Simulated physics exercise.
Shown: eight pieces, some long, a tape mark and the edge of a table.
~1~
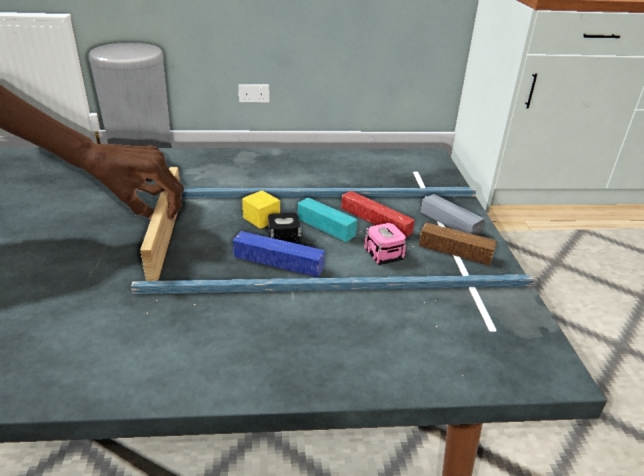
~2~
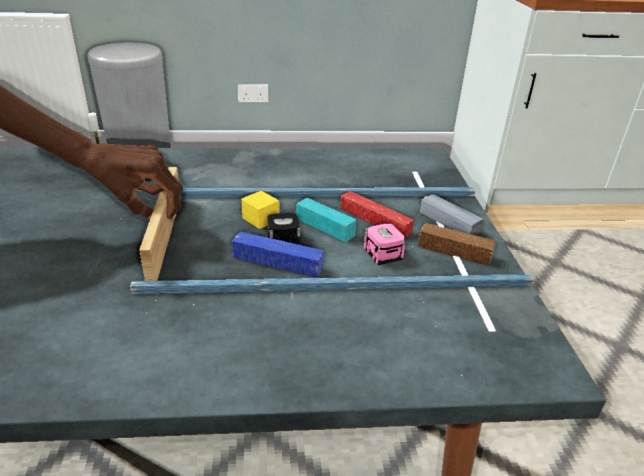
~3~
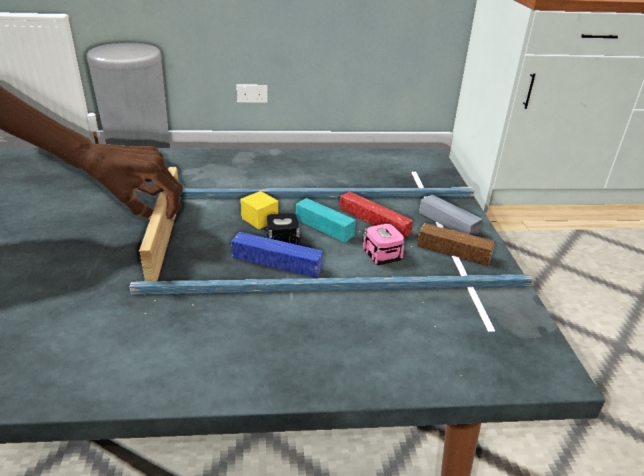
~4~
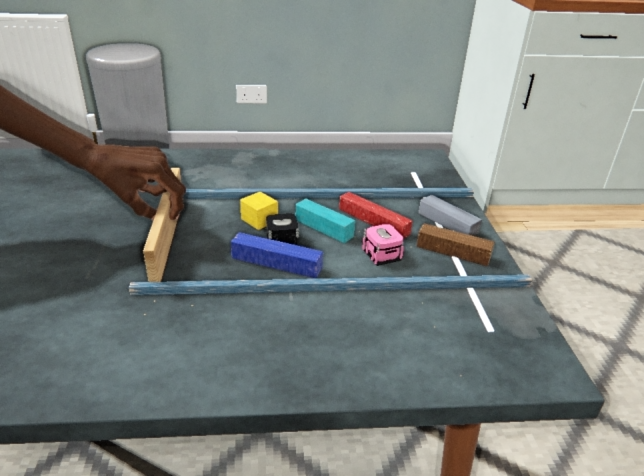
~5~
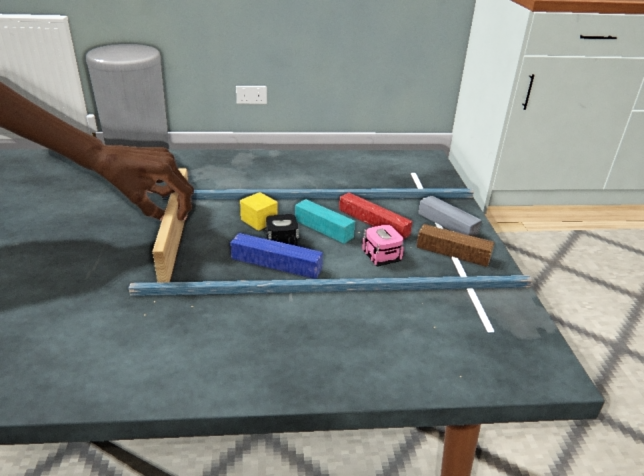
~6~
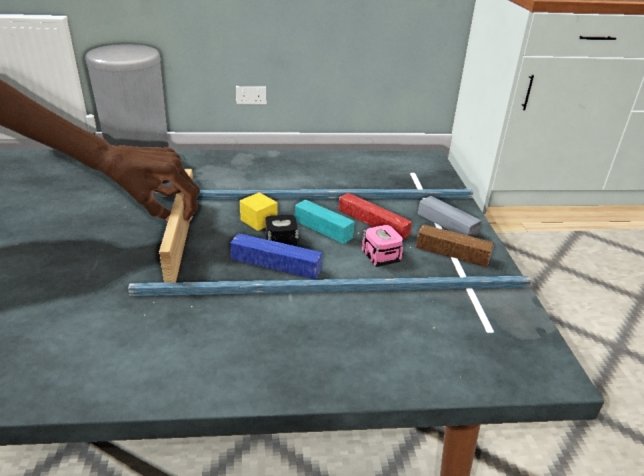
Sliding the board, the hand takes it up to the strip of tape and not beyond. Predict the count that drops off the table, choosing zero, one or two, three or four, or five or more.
The count that drops off is one or two.
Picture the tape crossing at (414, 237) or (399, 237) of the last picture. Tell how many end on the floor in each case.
In that order 0 and 0.
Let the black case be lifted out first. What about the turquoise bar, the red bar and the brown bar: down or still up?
As for the turquoise bar, it is retained; the red bar is retained; the brown bar is not retained.
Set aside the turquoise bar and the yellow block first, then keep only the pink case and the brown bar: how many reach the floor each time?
That gives 1 for the first pair taken away and 1 for the second.
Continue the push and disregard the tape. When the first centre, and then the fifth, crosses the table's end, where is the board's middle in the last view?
First about (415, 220), next about (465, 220).
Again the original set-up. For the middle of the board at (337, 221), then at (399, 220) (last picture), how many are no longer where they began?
Moved so far: 6, then 8.
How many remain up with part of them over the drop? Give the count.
That adds up to 3.
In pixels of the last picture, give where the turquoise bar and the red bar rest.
The turquoise bar stops around (472, 217); the red bar around (482, 211).
A little later, none off yet; grey stick at rest near (449, 217); brown bar at rest near (454, 245); red bar at rest near (374, 216).
Next, none off yet; grey stick at rest near (449, 217); brown bar moving near (464, 245); red bar shifted a little near (411, 212).
When it is over, the number that fall off is one or two; down, brown bar and grey stick.
